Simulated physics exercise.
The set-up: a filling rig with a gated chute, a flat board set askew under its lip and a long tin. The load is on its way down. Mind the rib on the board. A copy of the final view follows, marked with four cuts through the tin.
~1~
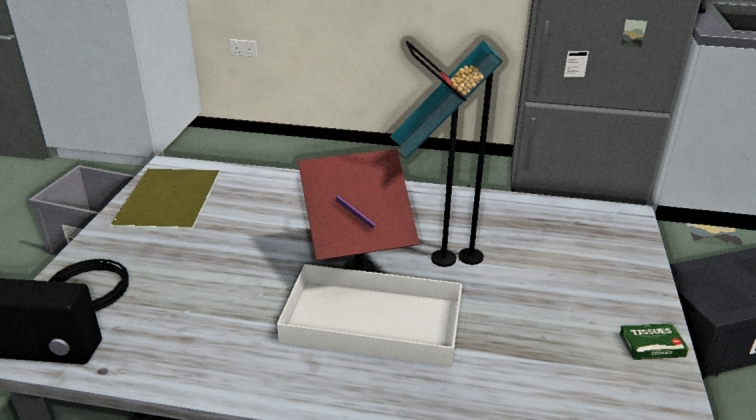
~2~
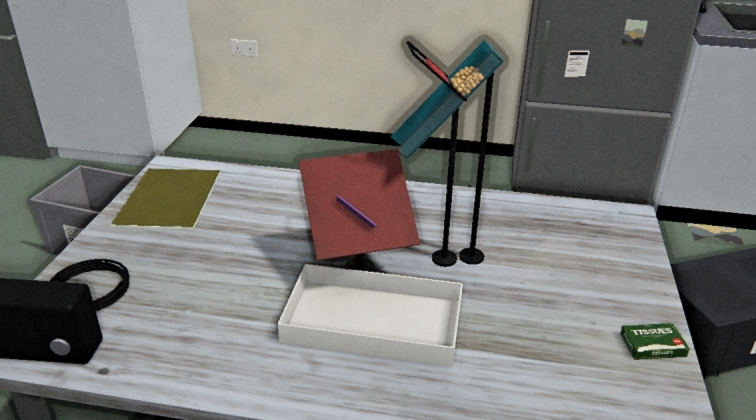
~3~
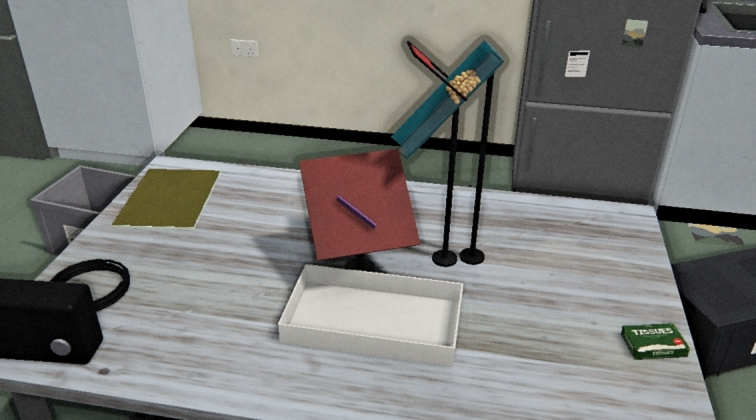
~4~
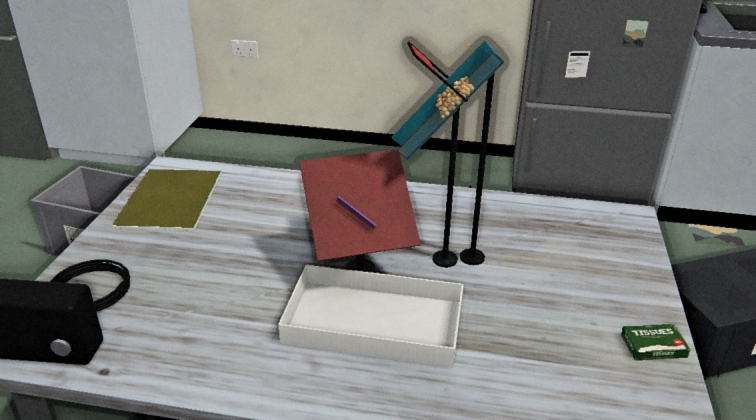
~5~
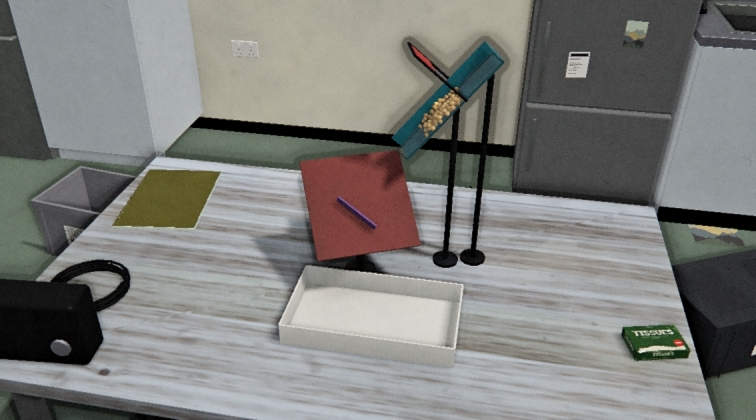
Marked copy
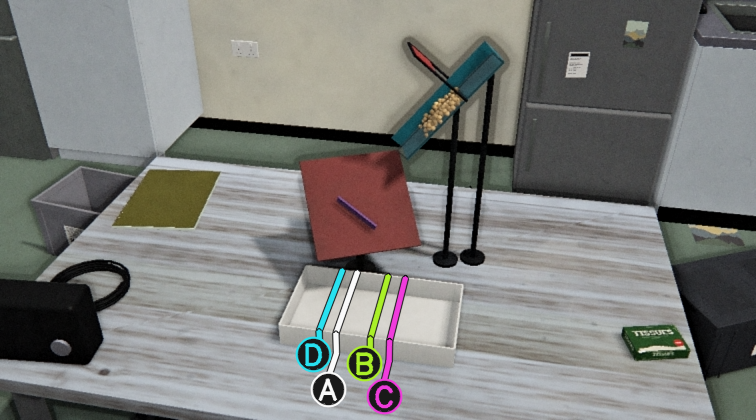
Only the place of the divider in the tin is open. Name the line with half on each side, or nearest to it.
Take C.
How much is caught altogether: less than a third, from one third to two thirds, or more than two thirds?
About that: More than two thirds.
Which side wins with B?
Right.
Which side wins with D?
The right side.
On the marked copy, line A crosses the front rim at (336, 332); line B crosses the front rim at (370, 337); line C crosses the front rim at (389, 340); line D crosses the front rim at (319, 330).
With A, of what is caught, just a few on the left of the divider, almost all on the right.
With B, of what is caught, about a tenth on the left of the divider, almost all on the right.
With C, of what is caught, roughly half on the left of the divider, roughly half on the right.
With D, of what is caught, just a few on the left of the divider, almost all on the right.
